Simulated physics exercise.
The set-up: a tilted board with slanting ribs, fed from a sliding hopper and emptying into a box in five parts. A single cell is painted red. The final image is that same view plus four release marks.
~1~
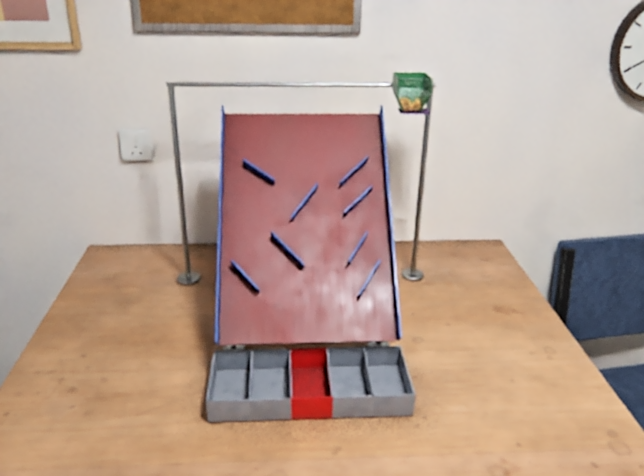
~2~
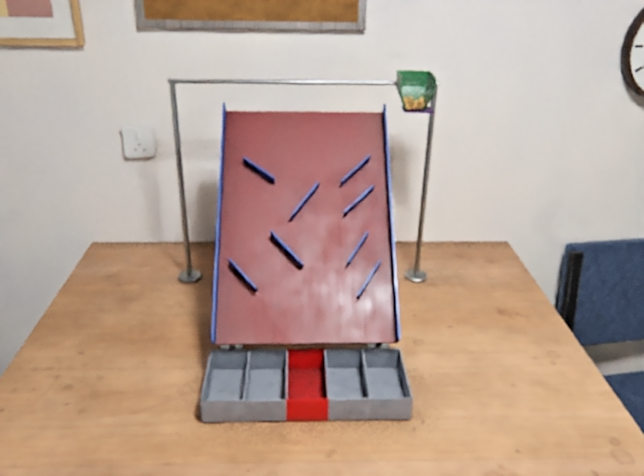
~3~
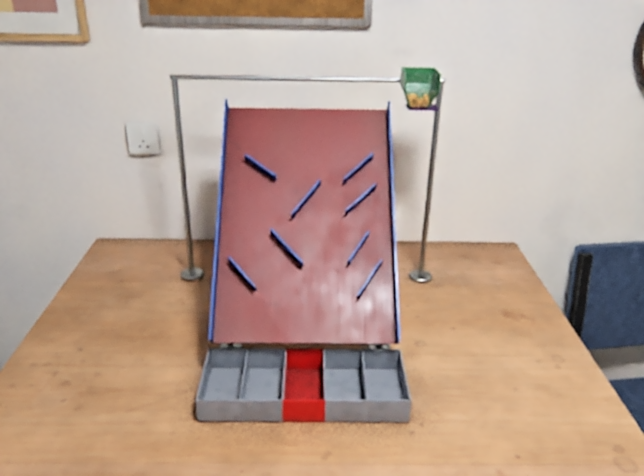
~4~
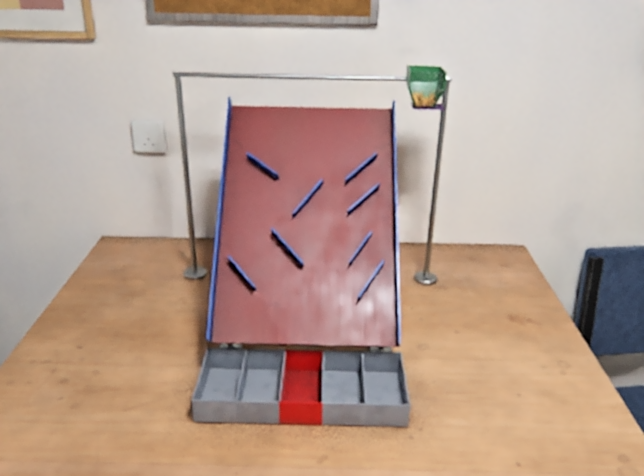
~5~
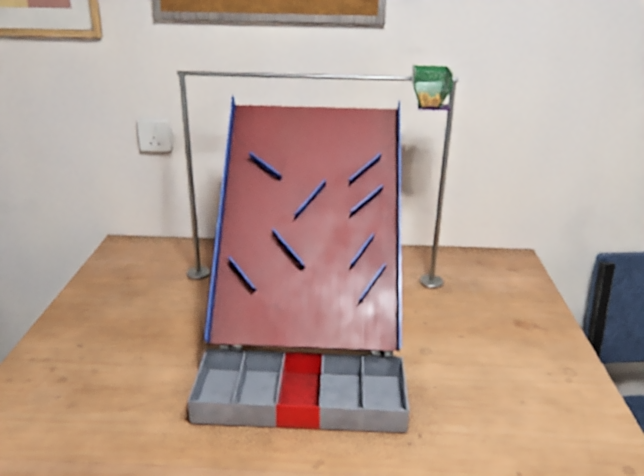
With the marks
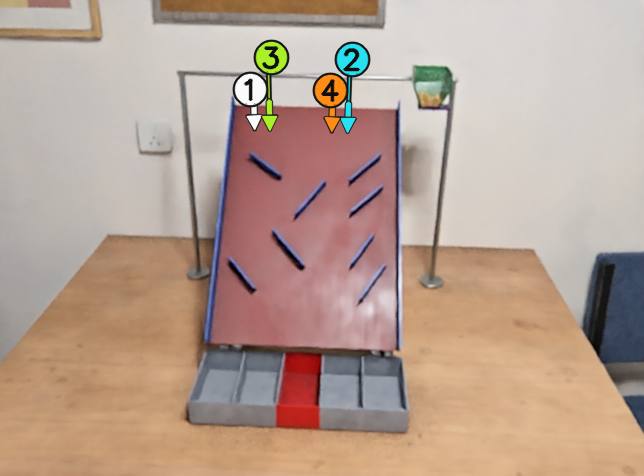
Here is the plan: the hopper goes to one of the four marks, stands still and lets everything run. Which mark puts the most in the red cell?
Go for 2.
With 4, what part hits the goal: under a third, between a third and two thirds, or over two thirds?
Mark 4 gives under a third.
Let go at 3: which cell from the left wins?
The fourth.
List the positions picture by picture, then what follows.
Hopper at (410, 104), dried chickpeas, door shut, in the first frame.
Ribs (244, 157) to (274, 178), (342, 181) to (370, 155), (291, 216) to (318, 182), in the second frame.
Ribs (346, 210) to (376, 184), (271, 229) to (303, 263), (349, 261) to (369, 231), in the third frame.
Ribs (229, 256) to (254, 287), (359, 297) to (384, 261), in the fourth frame.
Red cell at (298, 415), number 3 of 5 from the left, in the fifth frame.
On the marked copy, mark 1 meets the board at (254, 124); mark 2 meets the board at (347, 127); mark 3 meets the board at (269, 125); mark 4 meets the board at (331, 126).
Choosing 1, about a quarter in the red cell, about two thirds in other cells, a small part held on the board.
Choosing 2, about two thirds in the red cell, about a third in other cells, a stray few outside the box.
Choosing 3, a small part in the red cell, about two thirds in other cells, about a quarter held on the board.
Choosing 4, about a quarter in the red cell, most in other cells, a stray few outside the box.
